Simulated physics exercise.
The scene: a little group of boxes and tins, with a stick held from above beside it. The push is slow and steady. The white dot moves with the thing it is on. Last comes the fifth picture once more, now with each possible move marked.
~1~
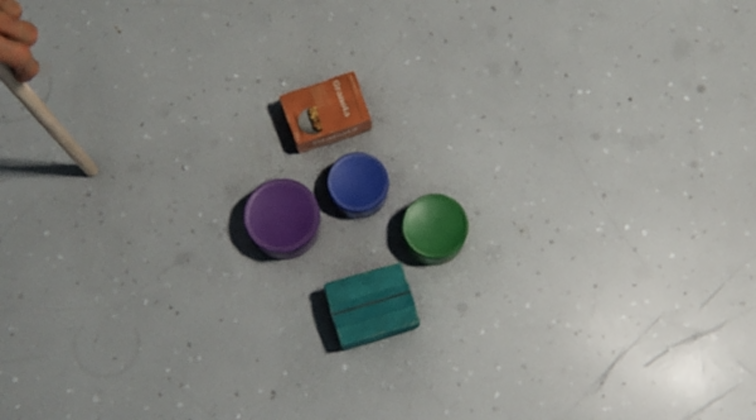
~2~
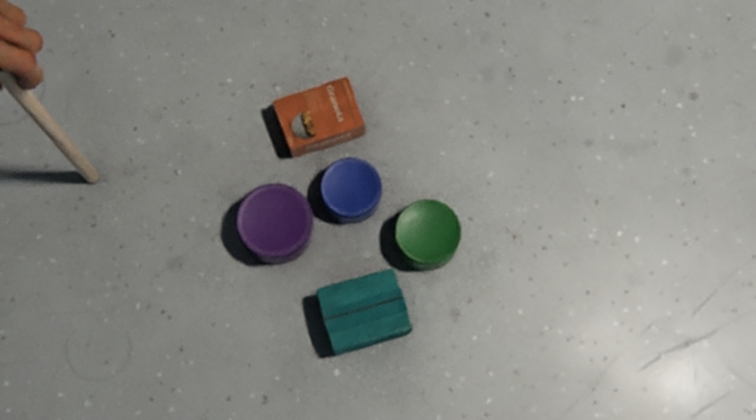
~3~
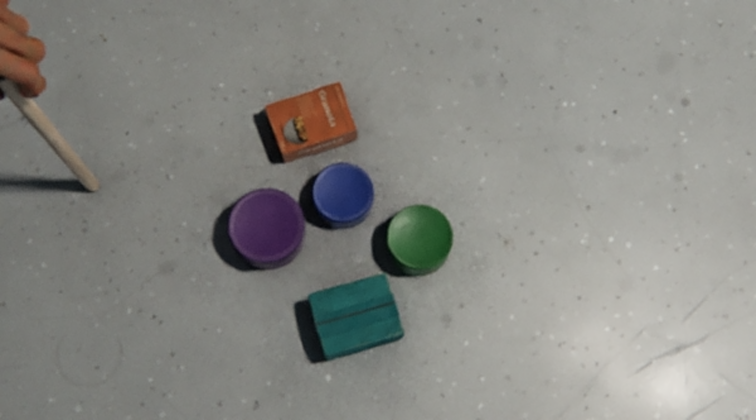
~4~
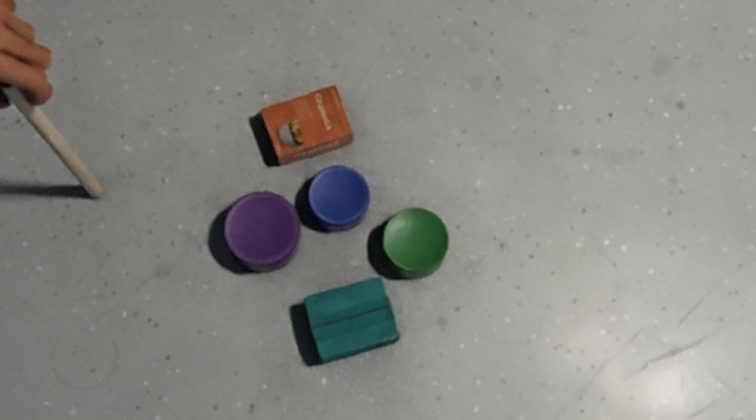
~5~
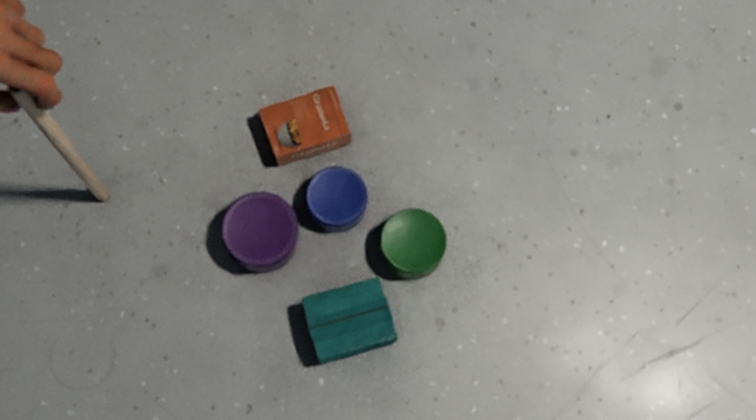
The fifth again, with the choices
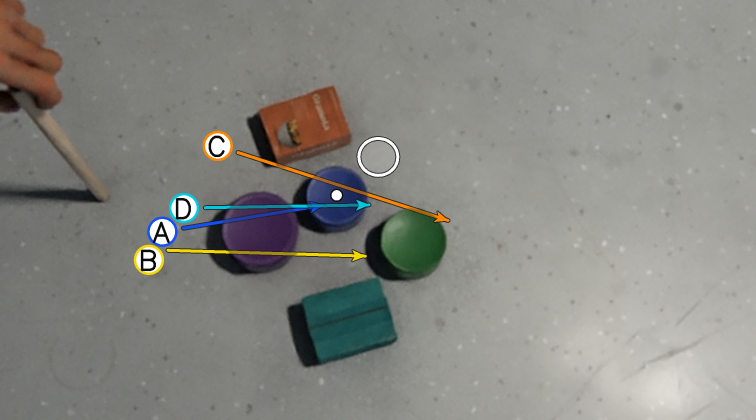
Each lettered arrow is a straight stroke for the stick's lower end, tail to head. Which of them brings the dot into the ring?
Push along B.
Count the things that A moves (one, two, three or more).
In all, two.
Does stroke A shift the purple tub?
On that stroke, yes.
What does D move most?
It is the blue jar.
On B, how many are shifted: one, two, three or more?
Two.
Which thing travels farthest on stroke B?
The purple tub.
On the marked copy, A from (183, 228) to (323, 205); B from (168, 250) to (365, 256); C from (238, 152) to (448, 221); D from (205, 208) to (369, 205); the ring at (378, 156); the white dot at (337, 195).
Taking B. A third of the way, foot of the stick (239, 253); blue jar (338, 200); purple tub (277, 229).
Two thirds of the way, foot of the stick (309, 255); blue jar (375, 168); purple tub (324, 210).
When it is over, foot of the stick (365, 256); blue jar (377, 164); purple tub (327, 208); the dot on the blue jar is in the ring.
As for the rest, A leaves the dotted thing at (360, 197); C leaves the dotted thing at (359, 226); D leaves the dotted thing at (404, 189).
